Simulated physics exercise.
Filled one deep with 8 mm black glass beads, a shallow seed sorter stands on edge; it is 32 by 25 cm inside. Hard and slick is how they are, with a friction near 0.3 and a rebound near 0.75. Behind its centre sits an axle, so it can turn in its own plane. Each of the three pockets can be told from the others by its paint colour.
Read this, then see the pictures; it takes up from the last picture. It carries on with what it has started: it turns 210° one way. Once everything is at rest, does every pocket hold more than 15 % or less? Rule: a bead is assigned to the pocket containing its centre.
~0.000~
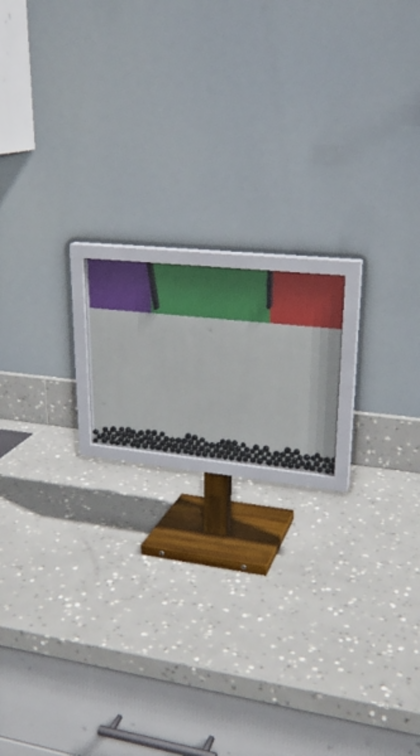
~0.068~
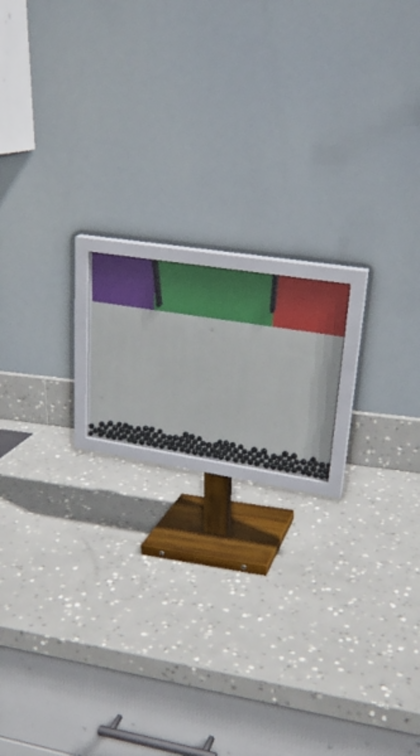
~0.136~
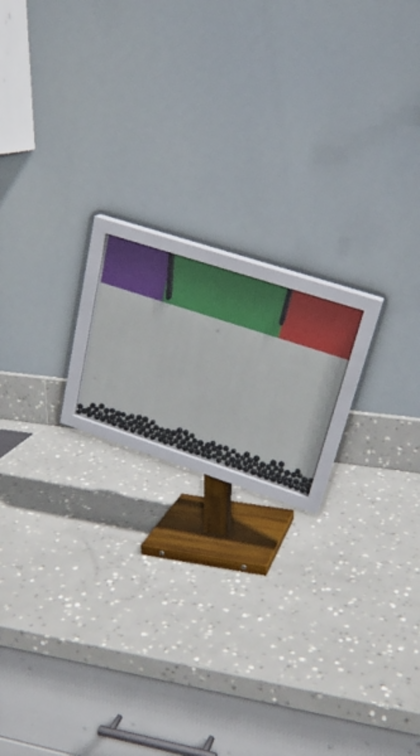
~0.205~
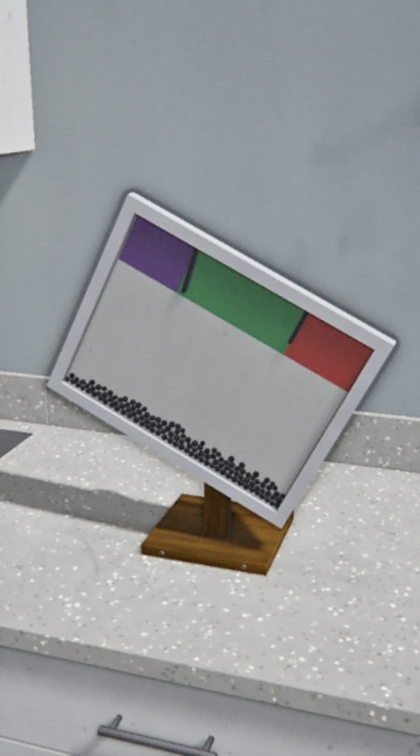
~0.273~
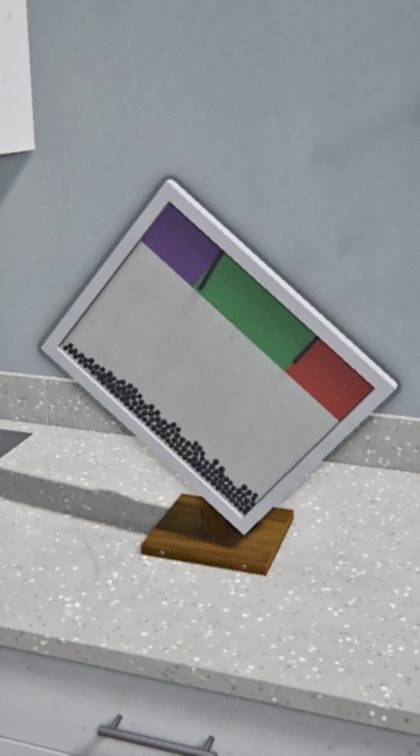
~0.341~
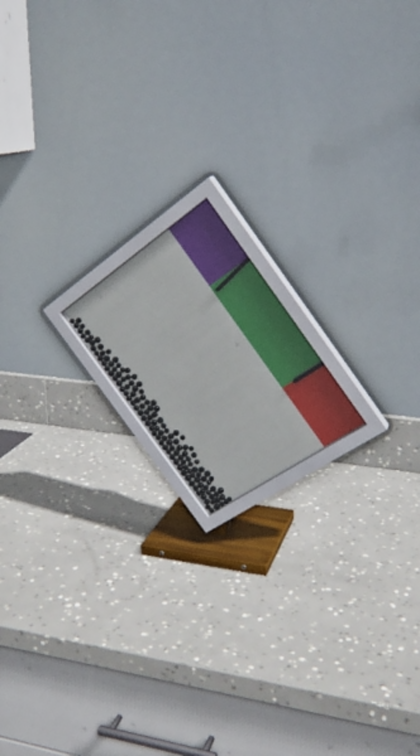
Red pocket: More than 15 %; purple pocket: Less than 15 %; green pocket: More than 15 %.
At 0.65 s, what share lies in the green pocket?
About 0 percent.
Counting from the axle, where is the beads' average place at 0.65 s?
About 7 cm left and 12 cm below.
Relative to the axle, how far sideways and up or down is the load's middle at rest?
Offset approx. 10 cm left, 6 cm below.
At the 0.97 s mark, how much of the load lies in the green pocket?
That part holds about 5 percent of it.
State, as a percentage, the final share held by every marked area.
Red pocket 60, purple pocket 0, green pocket 40.
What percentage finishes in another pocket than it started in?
About 100 in a hundred.
After 0.65 s, it stands 111° clockwise; the beads' middle is 7 cm left of and 12 cm below the centre; red 15 %.
After 0.97 s, it stands 173° clockwise; the beads' middle is 11 cm left of and 9 cm below the centre; red 70 %, green 5 %.
After 1.23 s, it has come round 210° clockwise; the beads' middle is 13 cm left of and 3 cm below the centre; red 70 %, green 20 %.
Settled by 2.3 s, it has come round 210° clockwise; red 60 %, purple 0 %, green 40 %.
